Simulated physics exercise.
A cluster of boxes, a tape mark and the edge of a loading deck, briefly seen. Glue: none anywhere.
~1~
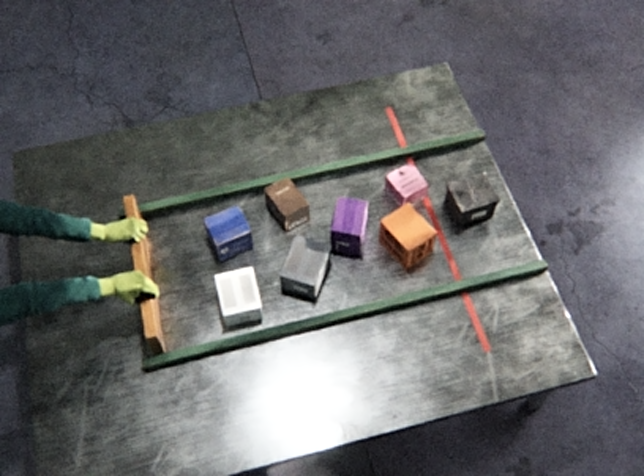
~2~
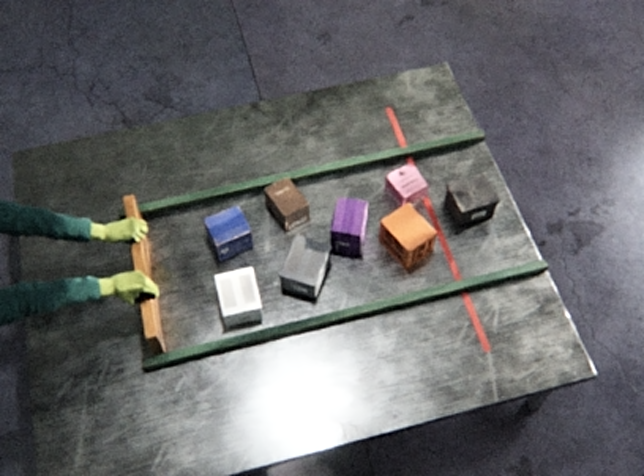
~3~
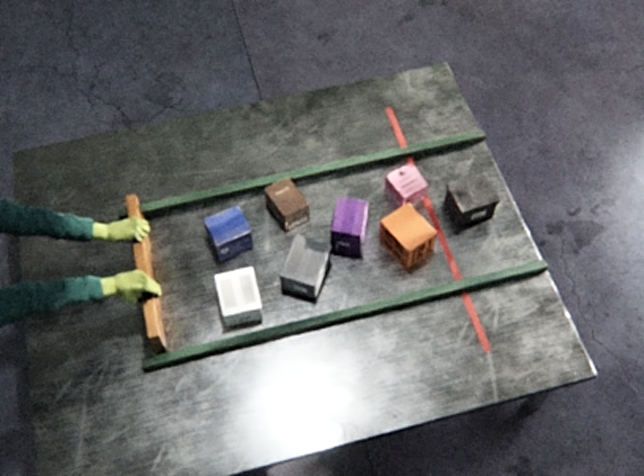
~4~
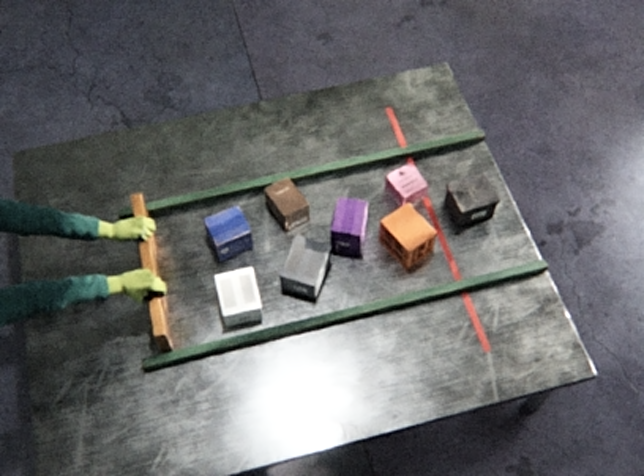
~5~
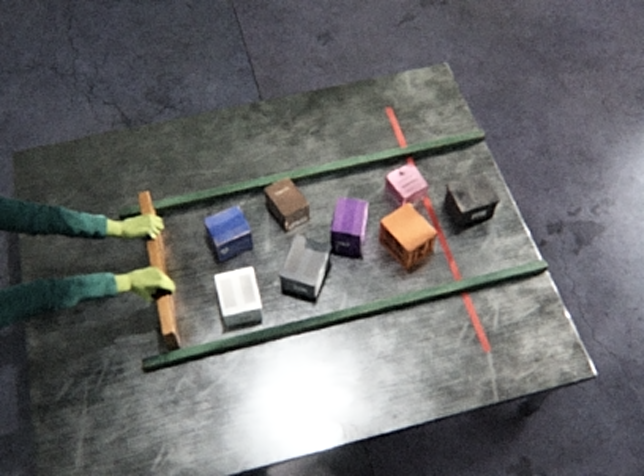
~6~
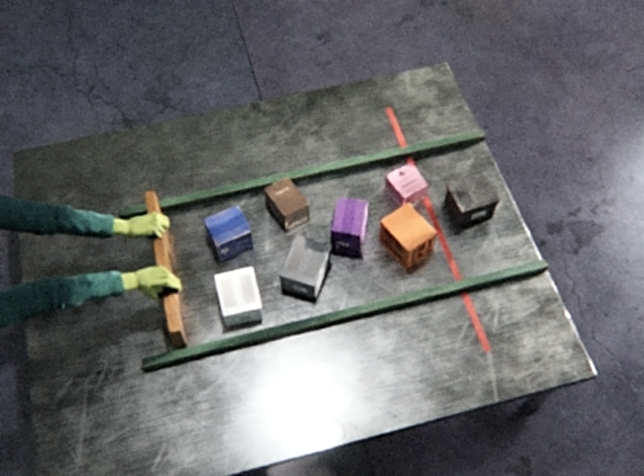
Two arms in dark green sleeves and yellow-green gloves reach in from the left over a scratched dark deck, seen from above at a slant. Between two green rails sit eight boxes: blue, white, brown, grey and purple, then orange, pink and black near a red tape line at the right. The hands slide an upright orange-brown plank slightly rightward, while the boxes and camera stay still.
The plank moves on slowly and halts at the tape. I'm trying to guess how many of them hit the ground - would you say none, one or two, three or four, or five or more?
After that push, what drops off the edge is fewer than three, not none.
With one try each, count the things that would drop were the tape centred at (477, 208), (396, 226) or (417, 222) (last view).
Per try: 5; 0; 1.
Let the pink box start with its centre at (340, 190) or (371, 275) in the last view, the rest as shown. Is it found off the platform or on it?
Lab note: Pink box, try one rests in place; try two rests in place.
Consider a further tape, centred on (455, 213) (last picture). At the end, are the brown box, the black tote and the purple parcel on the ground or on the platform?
Short version: The brown box sits tight, the black tote heads down, the purple parcel sits tight.
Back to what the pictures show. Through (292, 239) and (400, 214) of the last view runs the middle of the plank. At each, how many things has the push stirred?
At the one place 5, at the other 8.
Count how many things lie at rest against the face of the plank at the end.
Contact count: 3.
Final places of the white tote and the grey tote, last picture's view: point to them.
The white tote finishes at (467, 243); the grey tote finishes at (497, 225).
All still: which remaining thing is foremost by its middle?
Foremost, the pink box.
Soon after, none off yet; black tote at rest near (471, 200); pink box at rest near (406, 187); orange crate at rest near (407, 236).
At rest, the number that fall off is one or two; fallen, orange crate and black tote.
